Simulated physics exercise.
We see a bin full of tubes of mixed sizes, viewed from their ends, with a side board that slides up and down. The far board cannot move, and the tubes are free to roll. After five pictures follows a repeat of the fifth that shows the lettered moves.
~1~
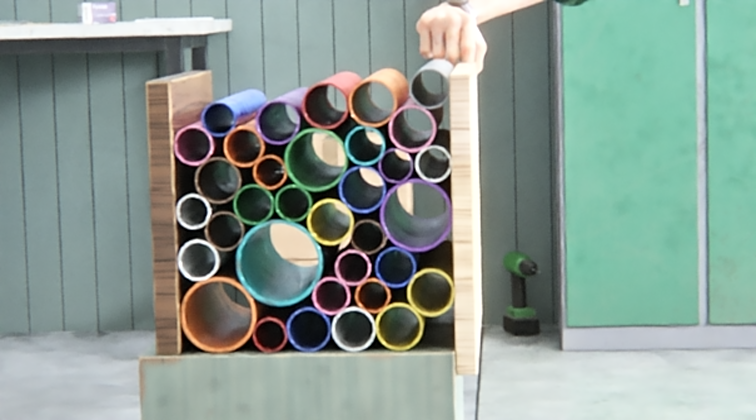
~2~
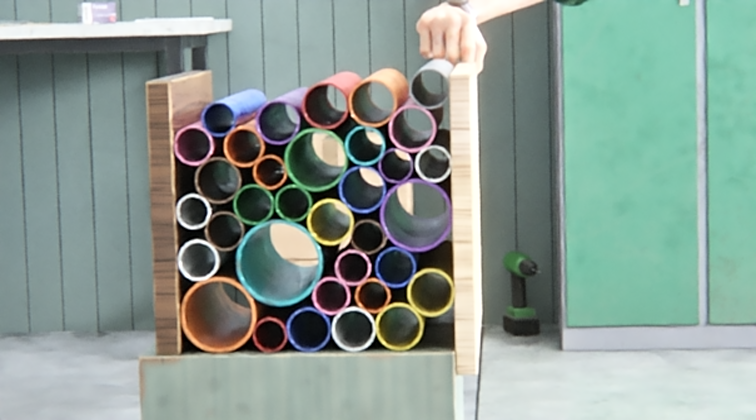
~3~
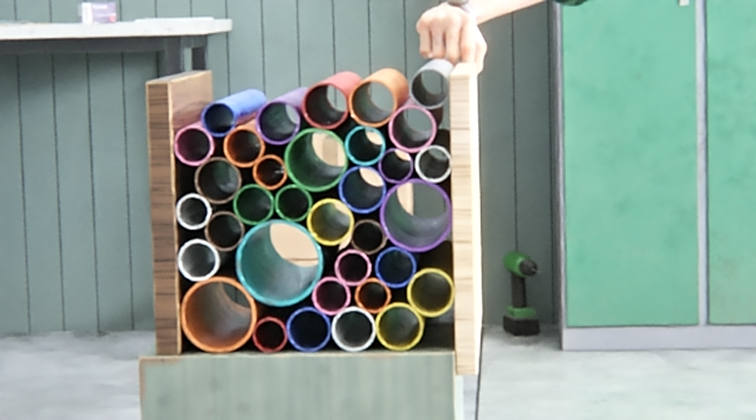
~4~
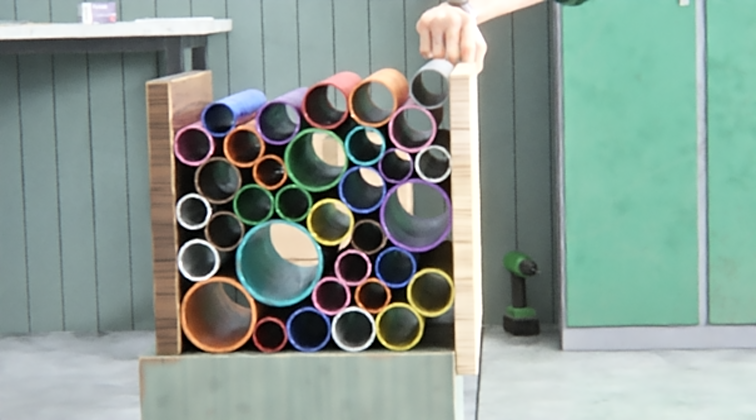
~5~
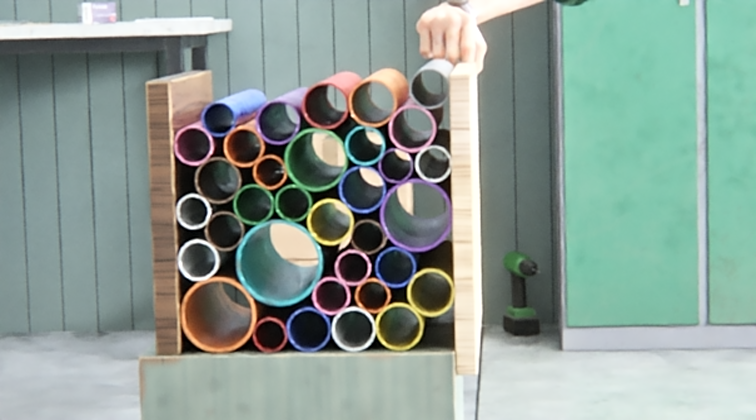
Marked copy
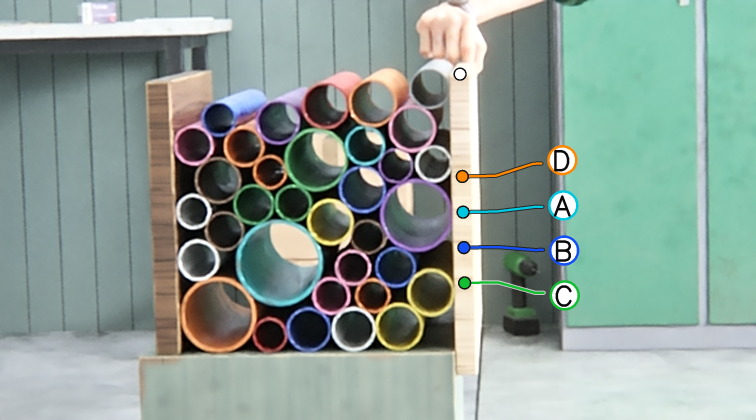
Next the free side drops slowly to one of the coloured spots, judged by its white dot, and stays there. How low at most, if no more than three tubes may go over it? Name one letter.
D is the limit.
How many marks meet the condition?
One of the four.
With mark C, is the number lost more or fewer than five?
At C, more than five.
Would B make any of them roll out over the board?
Yes.
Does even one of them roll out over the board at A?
Yes.
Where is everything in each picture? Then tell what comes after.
A brown tube (225, 231); a white tube (434, 163); an orange tube (270, 172), in the first picture.
An orange tube (270, 172); a grey tube (430, 89), in the second picture.
Side board (467, 206); an orange tube (218, 315), in the third picture.
An orange tube (373, 296); a pink tube (353, 268), in the fourth picture.
A brown tube (225, 231); a white tube (434, 163); an orange tube (270, 172), in the fifth picture.
On the copy, A at (463, 212); B at (464, 248); C at (465, 283); D at (463, 176); the white dot at (460, 74).
On D. First, top of the board (451, 126).
Then, top of the board (452, 176).
Finally, top of the board (452, 176), one out over the board.
By contrast, A four out over the board; B more than three out over the board; C more than three out over the board.
